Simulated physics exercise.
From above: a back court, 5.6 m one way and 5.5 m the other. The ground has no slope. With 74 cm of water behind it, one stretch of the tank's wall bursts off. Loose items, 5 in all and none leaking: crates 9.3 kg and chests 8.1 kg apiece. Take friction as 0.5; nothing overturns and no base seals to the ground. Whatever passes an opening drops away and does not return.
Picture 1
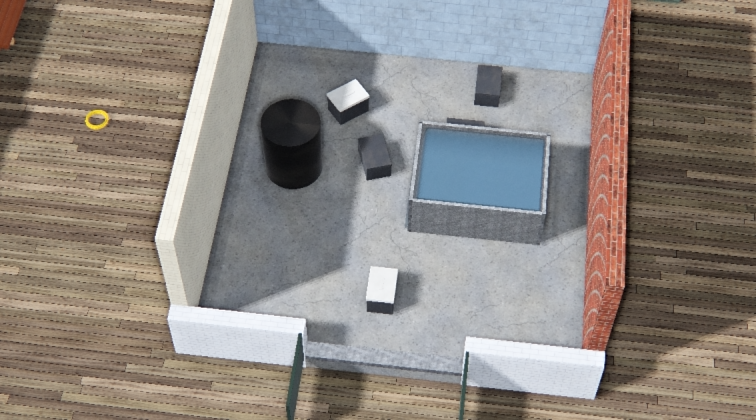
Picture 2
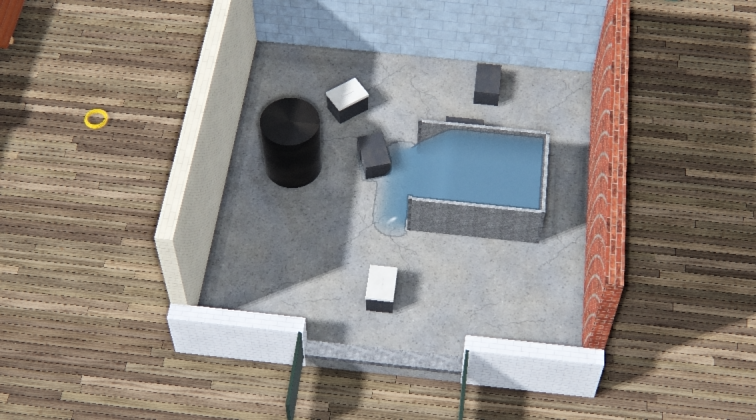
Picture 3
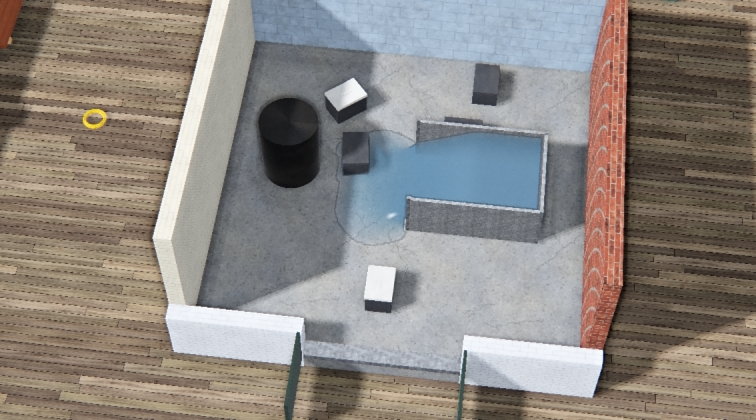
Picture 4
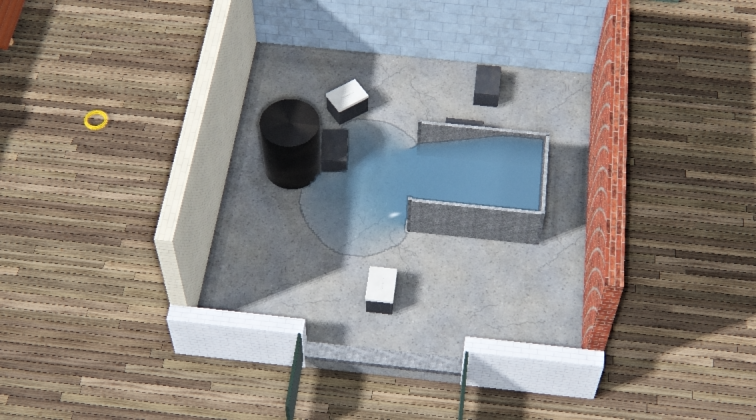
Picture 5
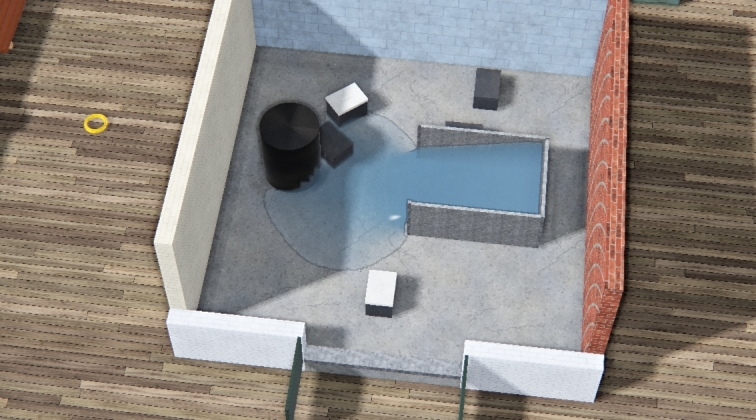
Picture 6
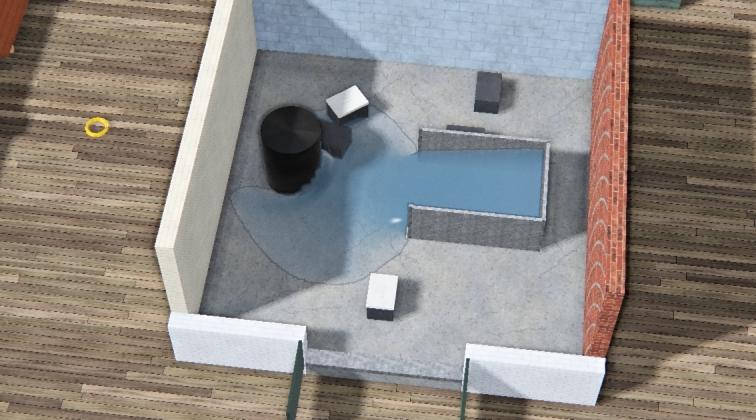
The clip opens on a walled court seen from above, with a rectangular tank of blue water among dark and white boxes and a black cylinder. The tank's left side gives way and water spreads leftward across the floor, pushing the nearest dark box against the cylinder, then flowing around the cylinder's base.
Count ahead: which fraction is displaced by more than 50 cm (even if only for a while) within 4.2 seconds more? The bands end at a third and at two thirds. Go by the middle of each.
It is at least two thirds.
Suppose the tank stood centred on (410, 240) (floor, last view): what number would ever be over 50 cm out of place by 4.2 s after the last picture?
In that case 3 of them.
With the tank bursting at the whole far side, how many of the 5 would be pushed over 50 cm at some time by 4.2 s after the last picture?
In that case 3 of them.
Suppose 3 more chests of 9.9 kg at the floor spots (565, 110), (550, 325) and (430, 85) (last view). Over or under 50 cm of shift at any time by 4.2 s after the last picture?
In that order: Short of it, short of it, past it.
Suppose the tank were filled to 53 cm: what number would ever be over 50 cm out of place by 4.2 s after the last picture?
In that case 3 of them.
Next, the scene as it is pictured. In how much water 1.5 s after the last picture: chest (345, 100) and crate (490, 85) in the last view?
Roughly 15 and 0 cm.
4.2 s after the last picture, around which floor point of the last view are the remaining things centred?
At about (473, 155).
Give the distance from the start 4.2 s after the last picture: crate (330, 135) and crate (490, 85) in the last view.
In turn: 150 cm, 100 cm.
Then, 0.4 s after the last picture 1 of 5 are over 50 cm from their spots; 1 afloat.
Then, 1.5 s after the last picture 2 of 5 are over 50 cm from their spots; 2 afloat.
Then, 2.8 s after the last picture 3 of 5 are over 50 cm from their spots; 1 afloat.
Then, 4.2 s after the last picture 4 of 5 are over 50 cm from their spots, and 4 have been at some point; 3 afloat.
